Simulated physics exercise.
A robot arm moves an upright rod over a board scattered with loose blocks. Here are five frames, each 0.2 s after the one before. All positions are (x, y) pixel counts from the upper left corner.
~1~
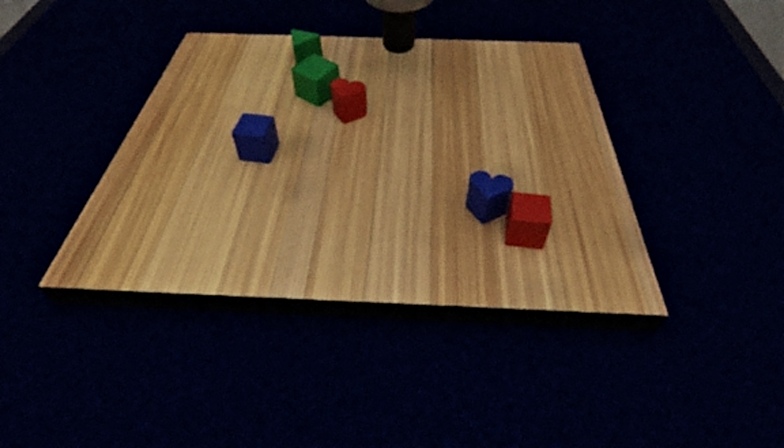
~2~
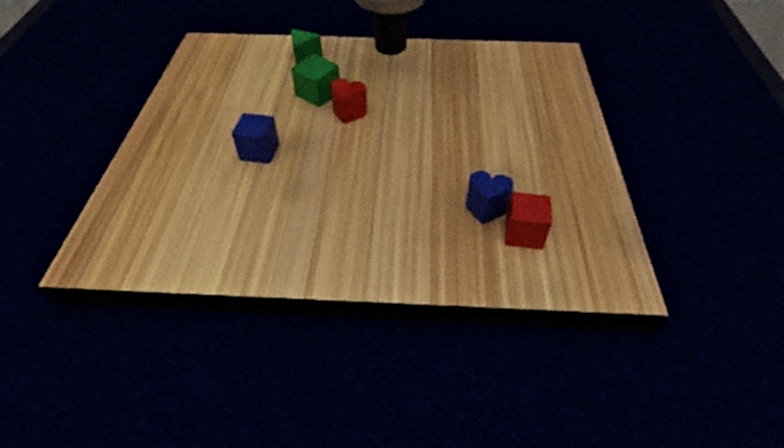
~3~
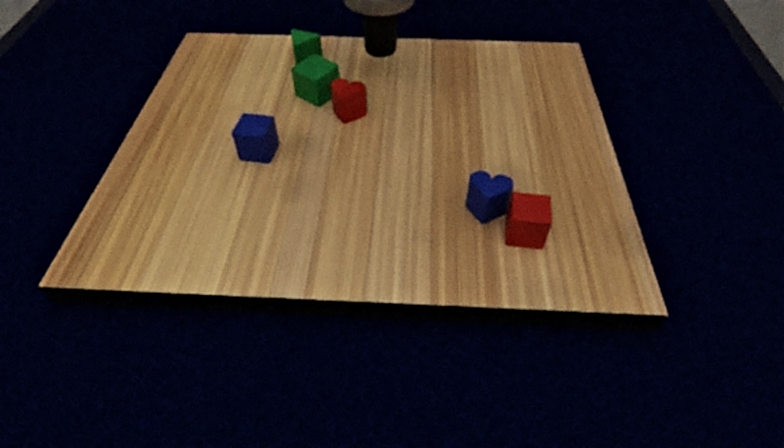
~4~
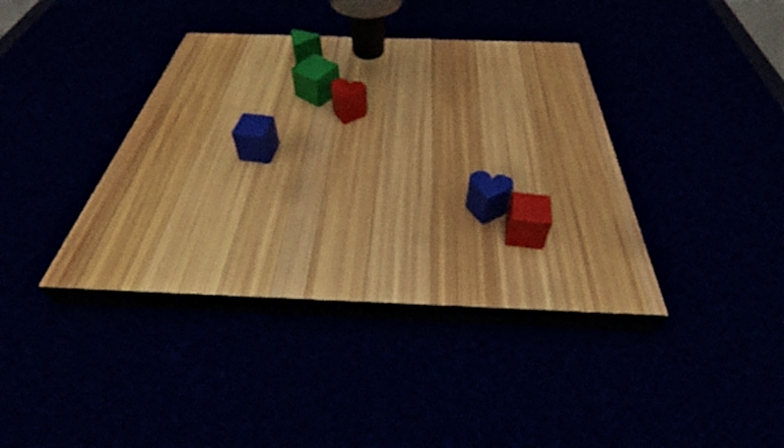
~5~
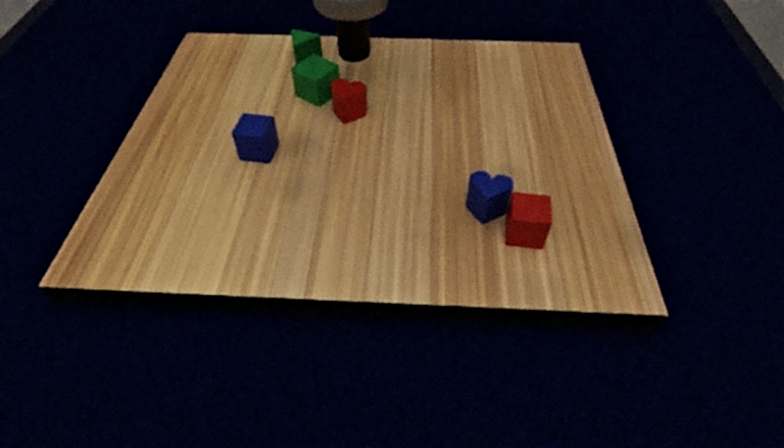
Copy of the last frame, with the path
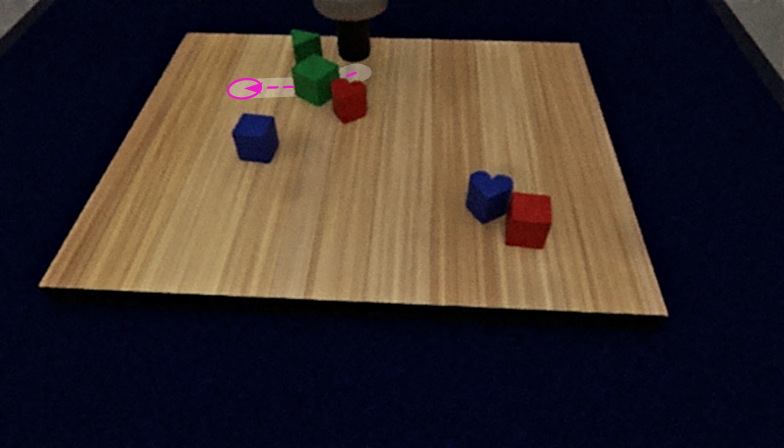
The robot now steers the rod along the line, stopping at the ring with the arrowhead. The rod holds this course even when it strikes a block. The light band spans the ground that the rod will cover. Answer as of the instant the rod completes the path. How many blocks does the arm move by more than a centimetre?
1 block.
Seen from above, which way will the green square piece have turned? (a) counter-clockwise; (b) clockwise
Answer: A.
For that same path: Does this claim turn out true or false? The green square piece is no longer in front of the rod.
My answer: True.
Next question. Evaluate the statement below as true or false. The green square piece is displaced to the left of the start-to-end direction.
True - the claim holds.
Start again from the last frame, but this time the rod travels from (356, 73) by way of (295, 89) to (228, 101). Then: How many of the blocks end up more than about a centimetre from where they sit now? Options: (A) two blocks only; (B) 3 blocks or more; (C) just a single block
Choice C: Just a single block.
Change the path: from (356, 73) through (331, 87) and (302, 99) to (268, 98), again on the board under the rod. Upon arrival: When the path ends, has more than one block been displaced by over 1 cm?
That would be a no.
The drawn path runs from (356, 73) by way of (322, 84) and (283, 87) to (245, 89).
What follows on the original path. One third of the way, rod at (319, 66); green square piece at (296, 75), turned 15° anticlockwise.
Two thirds of the way, rod at (279, 69); green square piece at (280, 81), turned 40° anticlockwise.
At the end, rod at (240, 70); green triangular piece not moved; green square piece at (280, 81), turned 40° anticlockwise.
